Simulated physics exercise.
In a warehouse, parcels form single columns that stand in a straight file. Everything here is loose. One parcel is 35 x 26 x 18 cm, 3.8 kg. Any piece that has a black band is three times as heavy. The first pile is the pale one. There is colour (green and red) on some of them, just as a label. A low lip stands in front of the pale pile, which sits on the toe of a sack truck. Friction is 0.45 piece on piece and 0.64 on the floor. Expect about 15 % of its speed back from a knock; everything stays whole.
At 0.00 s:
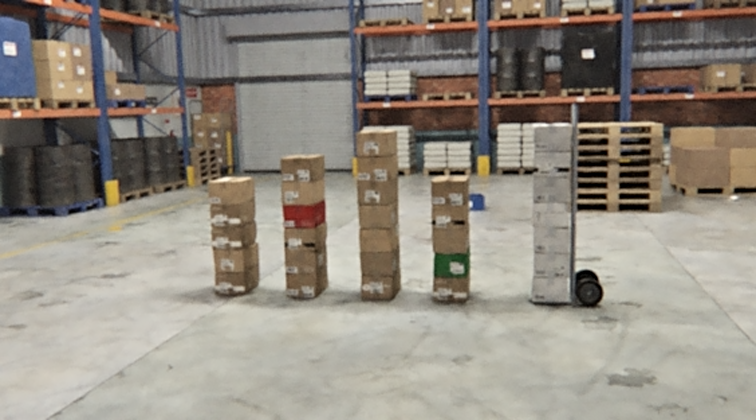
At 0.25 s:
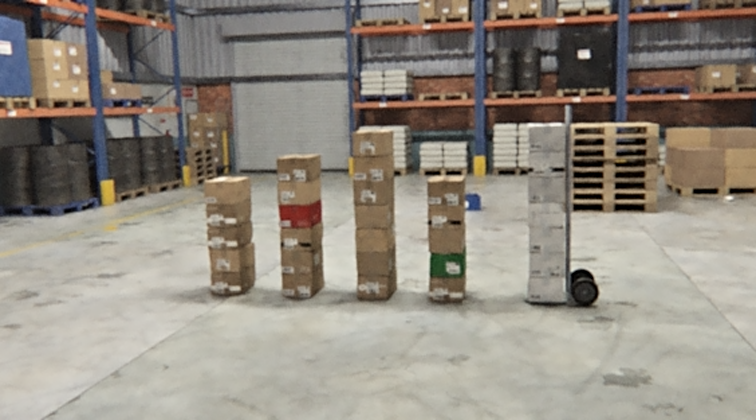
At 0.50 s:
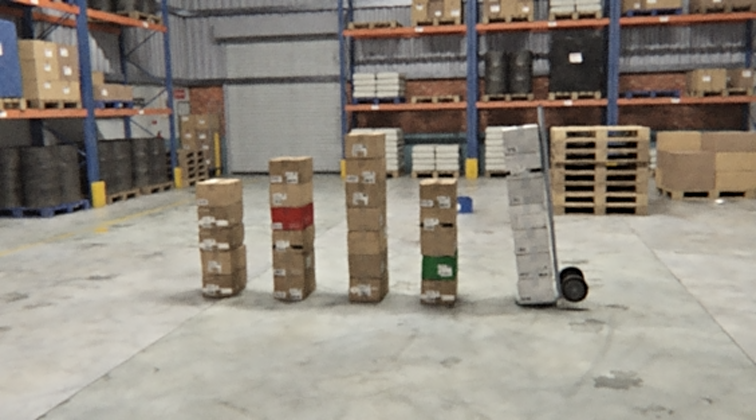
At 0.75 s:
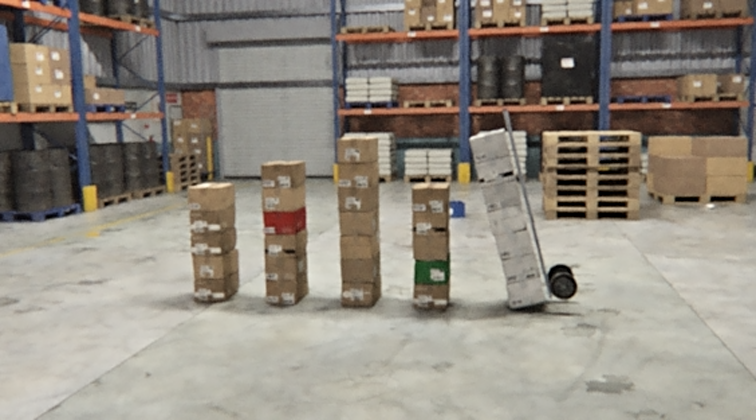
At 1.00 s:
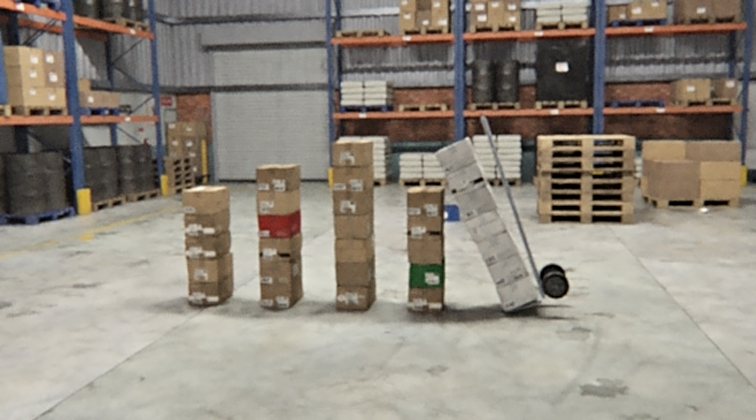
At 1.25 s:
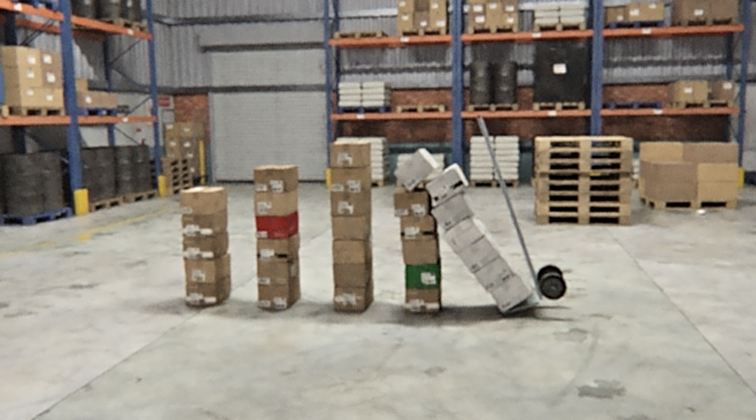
Pale parcel stack on a sack truck tilting left in a warehouse, its upper boxes leaning onto the nearest brown stack.
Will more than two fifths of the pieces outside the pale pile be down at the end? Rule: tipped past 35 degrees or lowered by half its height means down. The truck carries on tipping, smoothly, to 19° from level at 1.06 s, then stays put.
Yes, more than two fifths will.
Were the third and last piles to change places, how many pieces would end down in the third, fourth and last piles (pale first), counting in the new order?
Down tally in the new order: Third = 5, fourth = 6, last = 7.
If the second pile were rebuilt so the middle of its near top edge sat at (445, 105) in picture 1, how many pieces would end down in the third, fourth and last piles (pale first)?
You'd get third 6, fourth 5 and last 4.
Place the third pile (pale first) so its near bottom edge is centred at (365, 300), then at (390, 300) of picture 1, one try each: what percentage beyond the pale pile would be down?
Try 1: Around 100 %; try 2: Around 100 %.
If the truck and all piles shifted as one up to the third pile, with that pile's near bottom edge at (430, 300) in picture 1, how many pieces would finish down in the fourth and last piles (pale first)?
Counts down: Fourth 5; last 5.
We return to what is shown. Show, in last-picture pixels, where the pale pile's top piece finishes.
It ends up centred around (282, 246) in the last view.
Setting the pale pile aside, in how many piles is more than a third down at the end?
All told, the figure is 4.
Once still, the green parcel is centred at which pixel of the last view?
It comes to rest around (384, 287) in the last view.
After 1.78 s, 7 of the pale pile down; none of the 23 other parcels down, 12 disturbed; green parcel leaning 23°.
After 2.52 s, 7 of the pale pile down; 11 of the 23 other parcels down; green parcel leaning 44°, 7 cm lower; red parcel leaning 20°.
After 3.08 s, 7 of the pale pile down; 22 of the 23 other parcels down; green parcel leaning 59°, 12 cm lower; red parcel leaning 38°, 31 cm lower.
At rest (4.7 s), 7 of the pale pile down; 22 of the 23 other parcels down; green parcel leaning 59°, 12 cm lower; red parcel leaning 40°, 32 cm lower. That is 96 per cent. As the last picture would show them, middles, green parcel near (384, 287), red parcel near (188, 261).
